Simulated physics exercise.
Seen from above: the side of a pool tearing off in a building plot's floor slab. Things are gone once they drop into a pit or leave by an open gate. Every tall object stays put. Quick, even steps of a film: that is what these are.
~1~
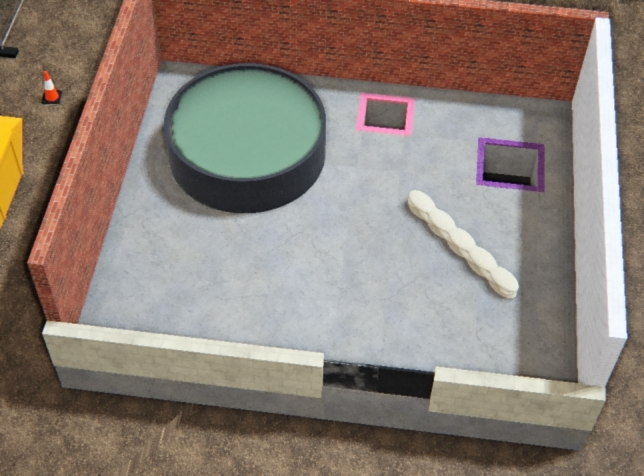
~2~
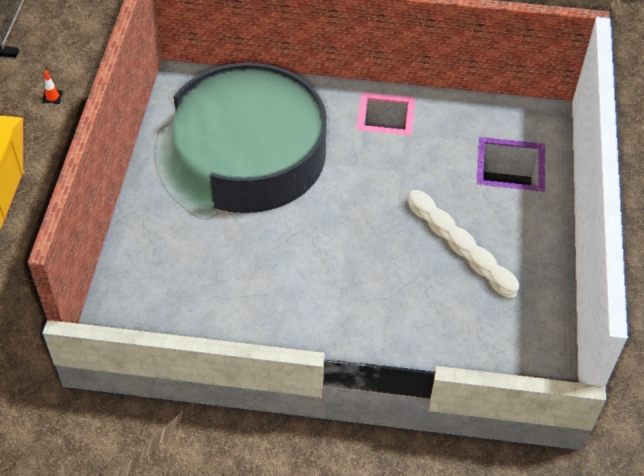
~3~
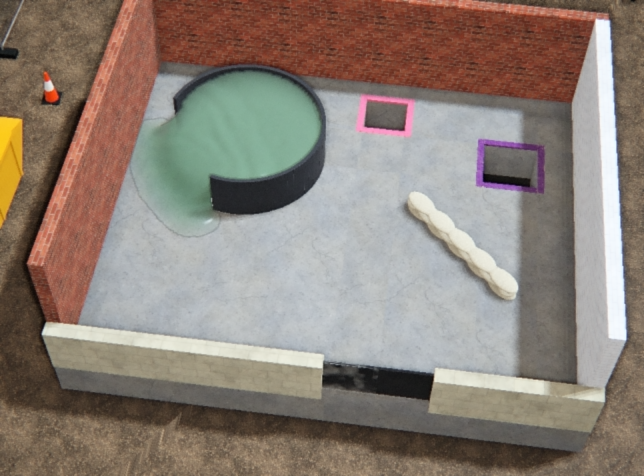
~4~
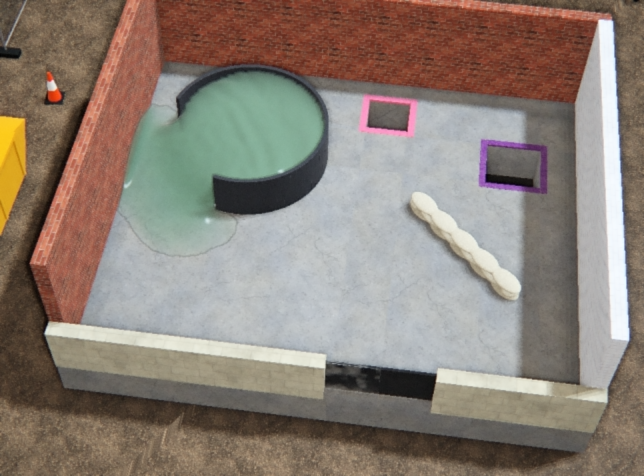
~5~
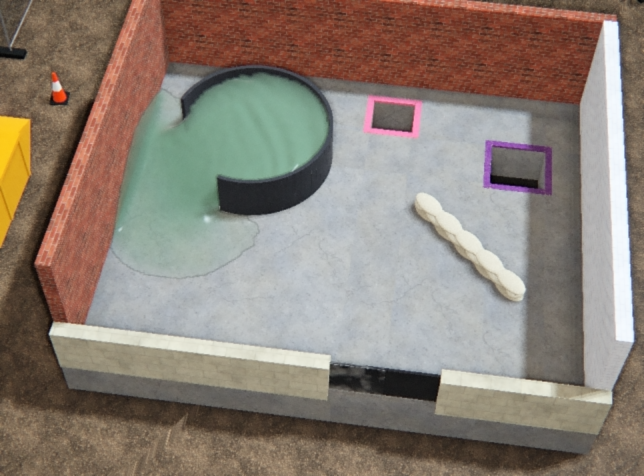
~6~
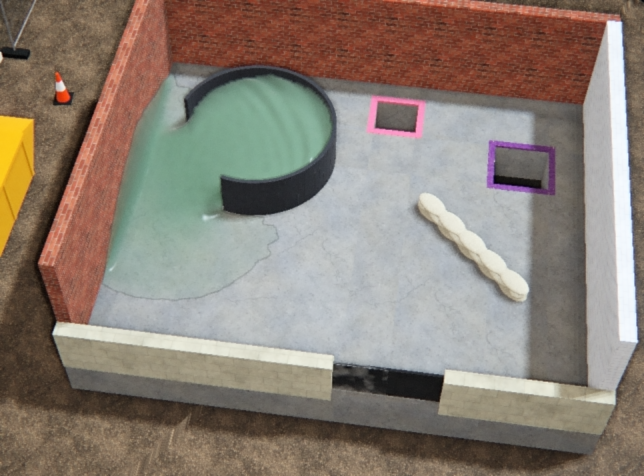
A round, dark-walled pool of green water stands at the upper left of a grey floor slab, seen from above, inside a plot with brick walls behind and on the left. Pink- and purple-edged pits and a cream, knobbly bar lie to the right, with a dark gate in front. The pool's left side opens and water spreads to the brick wall and forward, while the view shifts slightly.
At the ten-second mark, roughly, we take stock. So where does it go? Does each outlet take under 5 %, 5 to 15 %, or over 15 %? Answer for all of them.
Answer: The gate takes under 5 %; the pink pit takes 5 to 15 %; the purple pit takes 5 to 15 %.
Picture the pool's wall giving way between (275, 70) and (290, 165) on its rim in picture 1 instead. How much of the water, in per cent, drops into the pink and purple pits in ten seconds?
Pink takes 30 in a hundred, purple takes 30 in a hundred.
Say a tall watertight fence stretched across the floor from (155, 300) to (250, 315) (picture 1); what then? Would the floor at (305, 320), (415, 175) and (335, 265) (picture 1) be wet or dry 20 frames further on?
As the points were listed, they come out taken by the flood, free from flooding, and finally taken by the flood.
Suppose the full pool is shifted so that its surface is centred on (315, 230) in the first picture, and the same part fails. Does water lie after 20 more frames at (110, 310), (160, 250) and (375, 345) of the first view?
In sequence: Inundated, next inundated, then inundated.
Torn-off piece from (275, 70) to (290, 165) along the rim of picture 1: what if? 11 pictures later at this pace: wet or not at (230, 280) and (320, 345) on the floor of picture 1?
The first would be still unwetted and the second still unwetted.
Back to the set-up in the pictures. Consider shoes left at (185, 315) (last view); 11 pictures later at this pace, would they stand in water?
Submerged.
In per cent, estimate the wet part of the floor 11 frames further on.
30 %, roughly.
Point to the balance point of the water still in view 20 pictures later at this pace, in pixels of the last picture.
Near pixel (230, 218).
A moment on, water covers 20 % of the floor; the gate 0 %, the pink pit 0 %, the purple pit 0 %.
Next, water covers 30 % of the floor; the gate 0 %, the pink pit 0 %, the purple pit 0 %.
Then, water covers 60 % of the floor; the gate 0 %, the pink pit 1 %, the purple pit 0 %.
Later, water covers 90 % of the floor; the gate 0 %, the pink pit 5 %, the purple pit 0 %.
In the end, water covers 95 % of the floor; the gate 0 %, the pink pit 11 %, the purple pit 7 %.
